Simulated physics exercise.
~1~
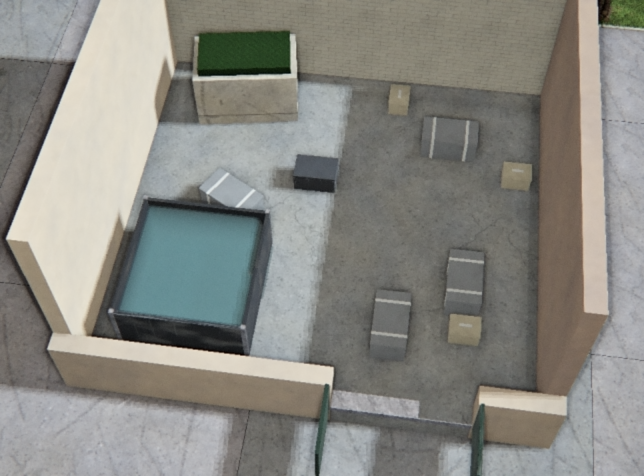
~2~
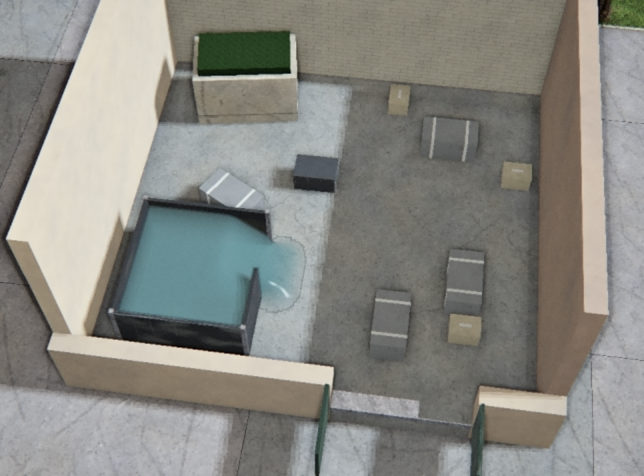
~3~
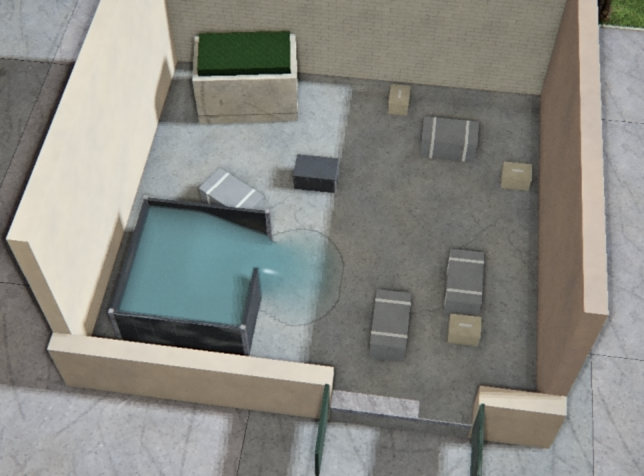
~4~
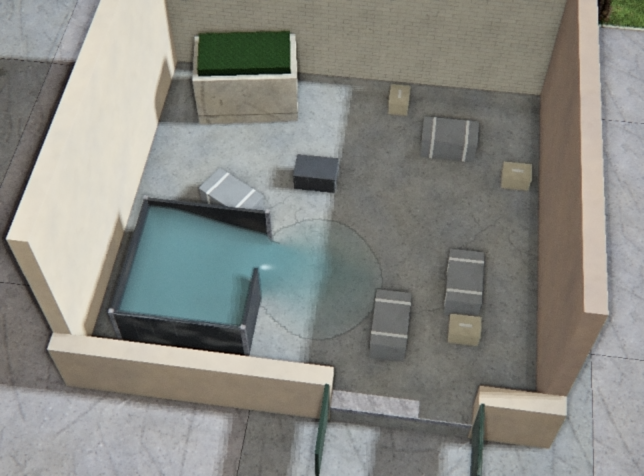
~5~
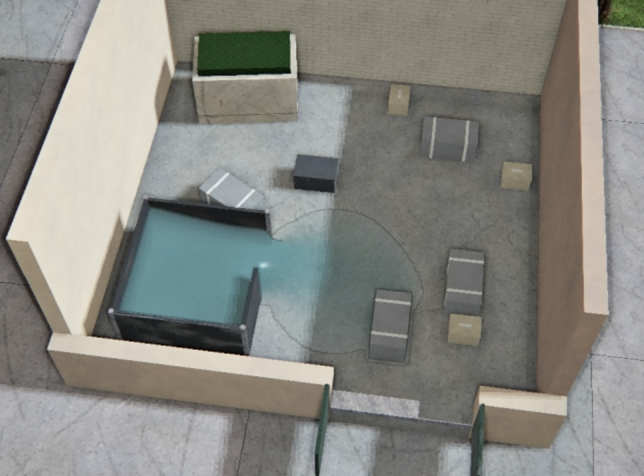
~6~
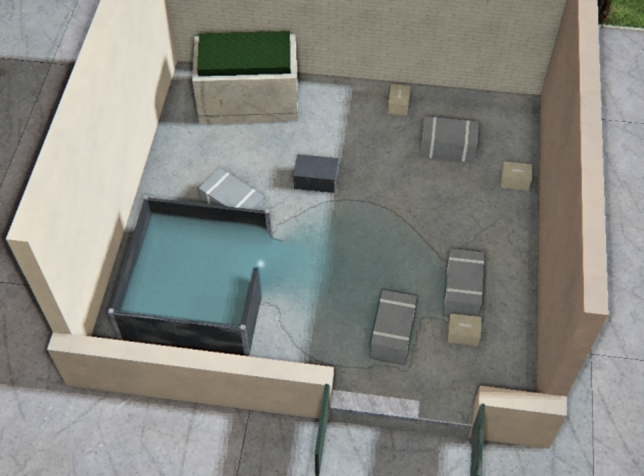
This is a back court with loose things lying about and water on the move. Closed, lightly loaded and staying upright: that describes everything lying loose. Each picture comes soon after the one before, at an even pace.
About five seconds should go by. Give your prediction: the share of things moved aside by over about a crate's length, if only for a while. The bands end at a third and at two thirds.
It reaches two thirds.
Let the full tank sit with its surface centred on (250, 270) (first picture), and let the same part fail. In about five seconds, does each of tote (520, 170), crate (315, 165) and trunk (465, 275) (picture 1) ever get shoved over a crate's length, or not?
Taking them in turn: Got sent well off; kept near its start; got sent well off.
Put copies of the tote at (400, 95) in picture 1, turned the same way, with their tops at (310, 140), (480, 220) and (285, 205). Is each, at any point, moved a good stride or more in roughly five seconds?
In sequence: Hardly budges; knocked well away; hardly budges.
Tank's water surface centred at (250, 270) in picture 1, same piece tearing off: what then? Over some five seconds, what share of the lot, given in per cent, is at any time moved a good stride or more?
Estimate: Some 80 per cent of them.
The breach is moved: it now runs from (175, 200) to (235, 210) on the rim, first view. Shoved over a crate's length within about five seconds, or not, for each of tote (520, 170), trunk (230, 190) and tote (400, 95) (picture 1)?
First below the mark, then over the mark, then over the mark.
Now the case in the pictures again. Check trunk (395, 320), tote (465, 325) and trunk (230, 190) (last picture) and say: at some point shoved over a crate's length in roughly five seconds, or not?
Went a long way, then went a long way, then never got far.
A moment on, 0 of 8 are well off their spots; 0 afloat.
Next, 4 of 8 are well off their spots; 3 afloat.
Later, 5 of 8 are well off their spots; 5 afloat.
In the end, 6 of 8 are well off their spots, and 6 have been at some point; 4 afloat.
